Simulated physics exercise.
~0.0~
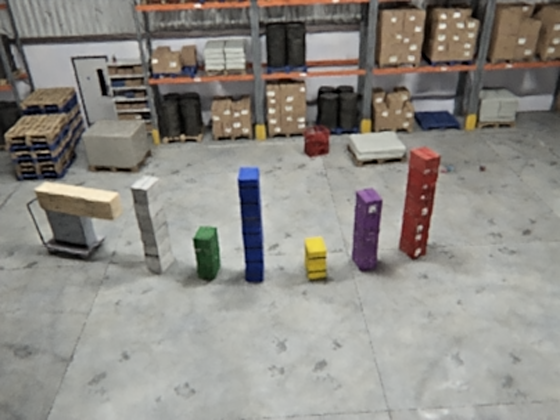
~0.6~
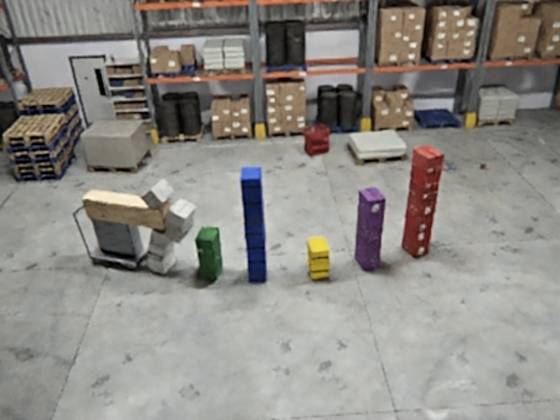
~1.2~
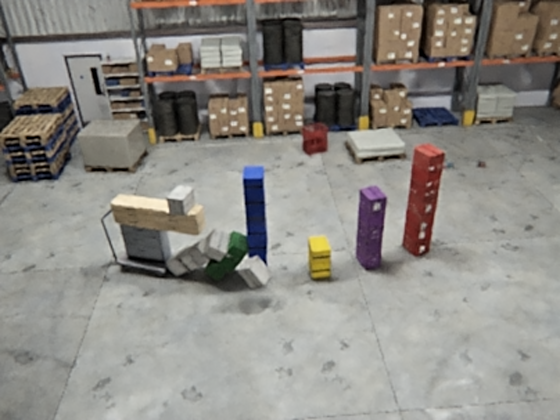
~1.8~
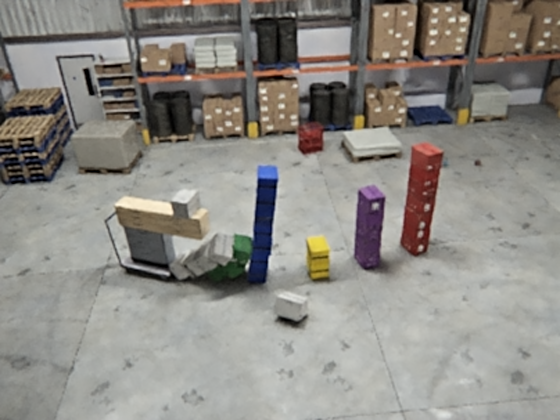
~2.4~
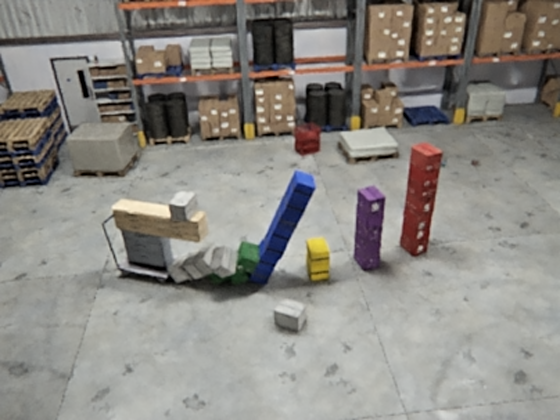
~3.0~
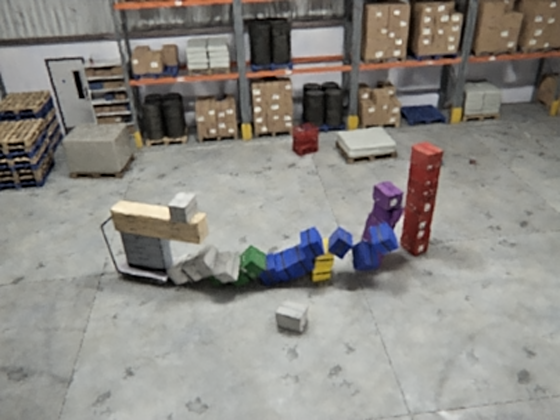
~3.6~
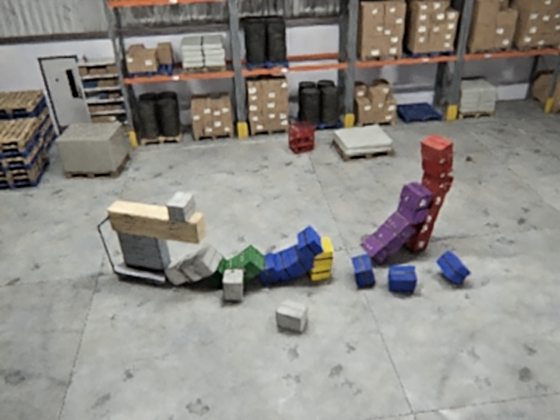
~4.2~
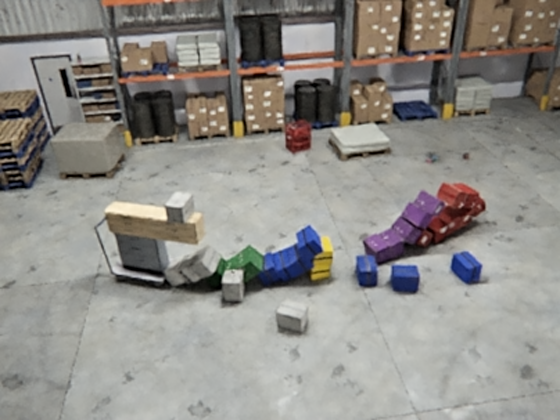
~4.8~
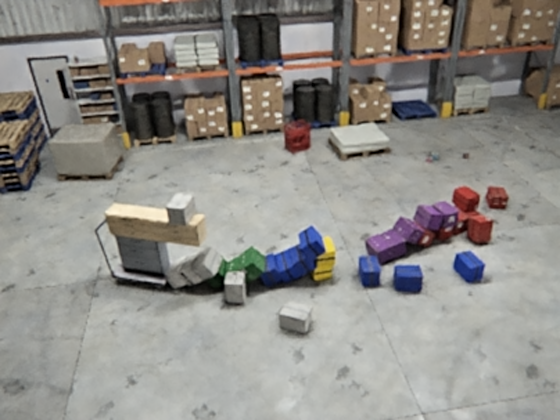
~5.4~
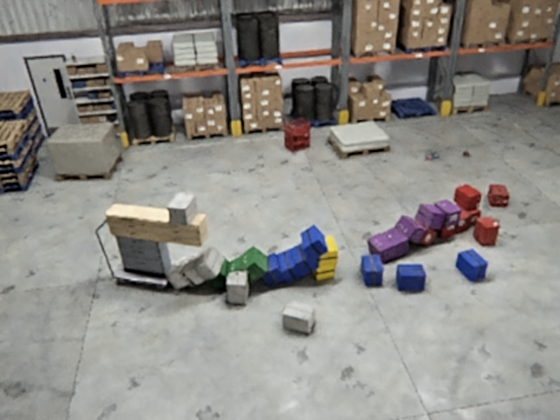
To begin with, columns of stacked cartons in pale grey, green, blue, yellow, purple and red stand along a curve on a warehouse floor, while a loaded trolley with a long beam jutting ahead rolls in from the left. It rams the pale column, which crumples rightward into the short green one, one pale block landing in front. The tall blue column then leans and topples over the yellow stack, its upper cartons striking the purple column. Purple tips into red, and red collapses to the right. Finally, the trolley sits still and the low yellow stack remains up amid scattered cartons.
